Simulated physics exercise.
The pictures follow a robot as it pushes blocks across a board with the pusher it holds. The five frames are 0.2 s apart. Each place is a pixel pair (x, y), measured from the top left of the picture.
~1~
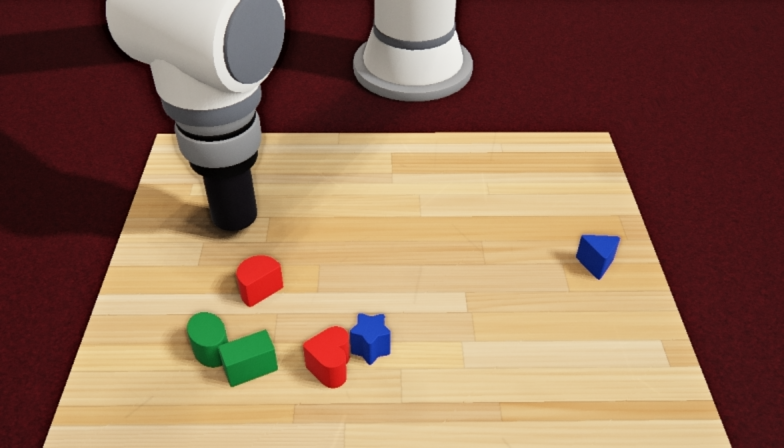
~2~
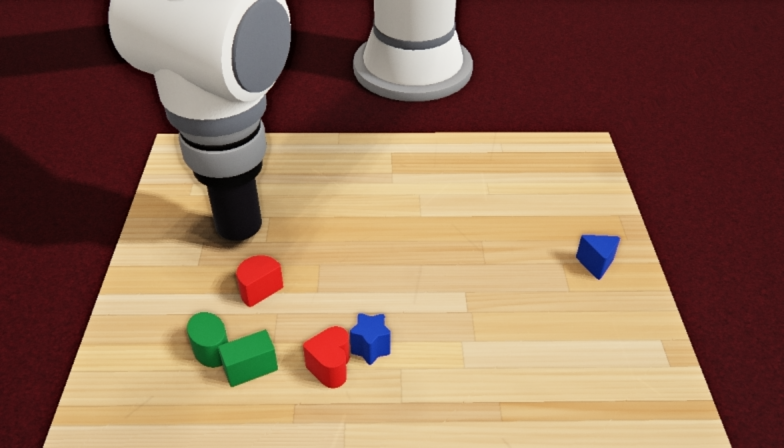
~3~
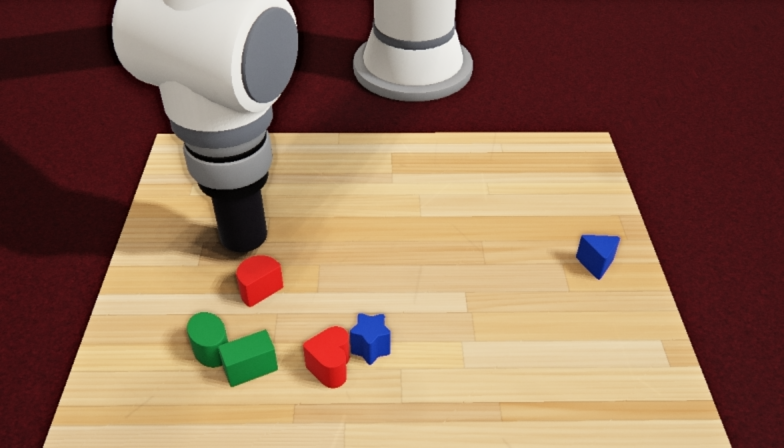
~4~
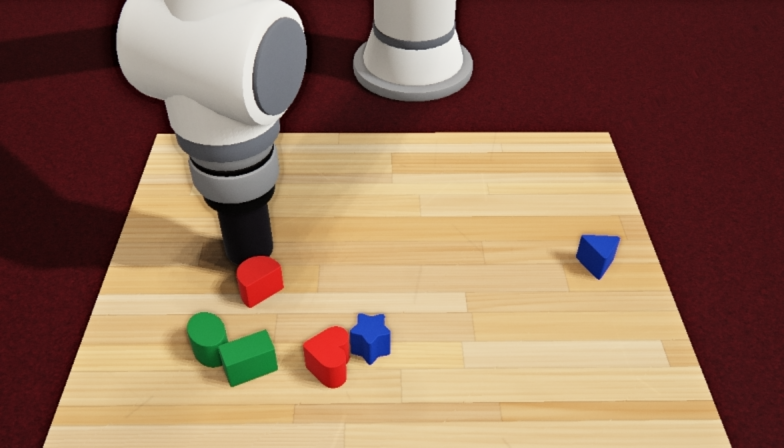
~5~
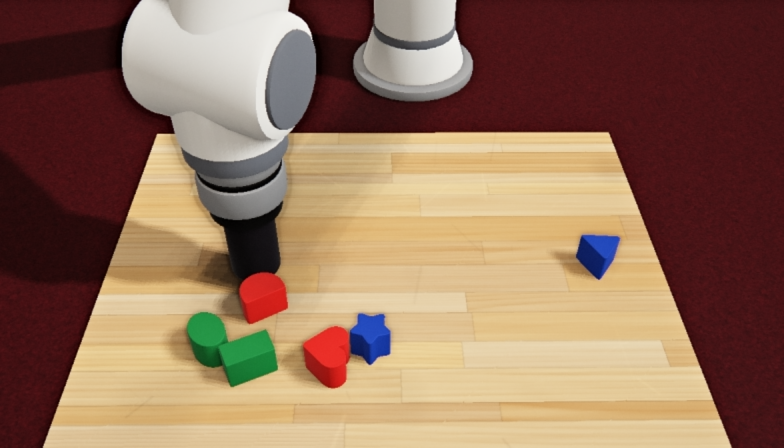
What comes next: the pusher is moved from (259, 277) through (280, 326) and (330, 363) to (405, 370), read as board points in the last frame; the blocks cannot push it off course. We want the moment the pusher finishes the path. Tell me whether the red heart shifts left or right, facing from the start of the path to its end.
It slides leftward.
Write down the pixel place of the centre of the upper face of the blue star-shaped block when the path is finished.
Top centre: (416, 315).
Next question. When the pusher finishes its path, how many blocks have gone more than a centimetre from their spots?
At least three of them.
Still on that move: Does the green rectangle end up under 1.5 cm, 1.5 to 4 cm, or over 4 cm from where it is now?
Answer: 1.5 to 4 cm.
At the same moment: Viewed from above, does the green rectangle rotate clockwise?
The answer is yes.
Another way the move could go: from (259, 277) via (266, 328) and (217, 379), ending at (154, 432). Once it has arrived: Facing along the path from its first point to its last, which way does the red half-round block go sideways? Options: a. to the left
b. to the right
(a)
On the path given first. One third of the way, pusher (278, 315); green rectangle (241, 364), turned 30° clockwise; red half-round block (272, 340), turned 35° clockwise.
Two thirds of the way, pusher (329, 353); green rectangle (236, 375), turned 60° clockwise; red half-round block (281, 371), turned 90° clockwise; red heart (369, 360), turned 25° anticlockwise; blue star-shaped block (377, 326), turned 20° anticlockwise.
At the end, pusher (406, 359); green rectangle (236, 375), turned 60° clockwise; red half-round block (281, 371), turned 90° clockwise; red heart (437, 380), turned 10° clockwise; blue star-shaped block (416, 315), turned 95° anticlockwise.
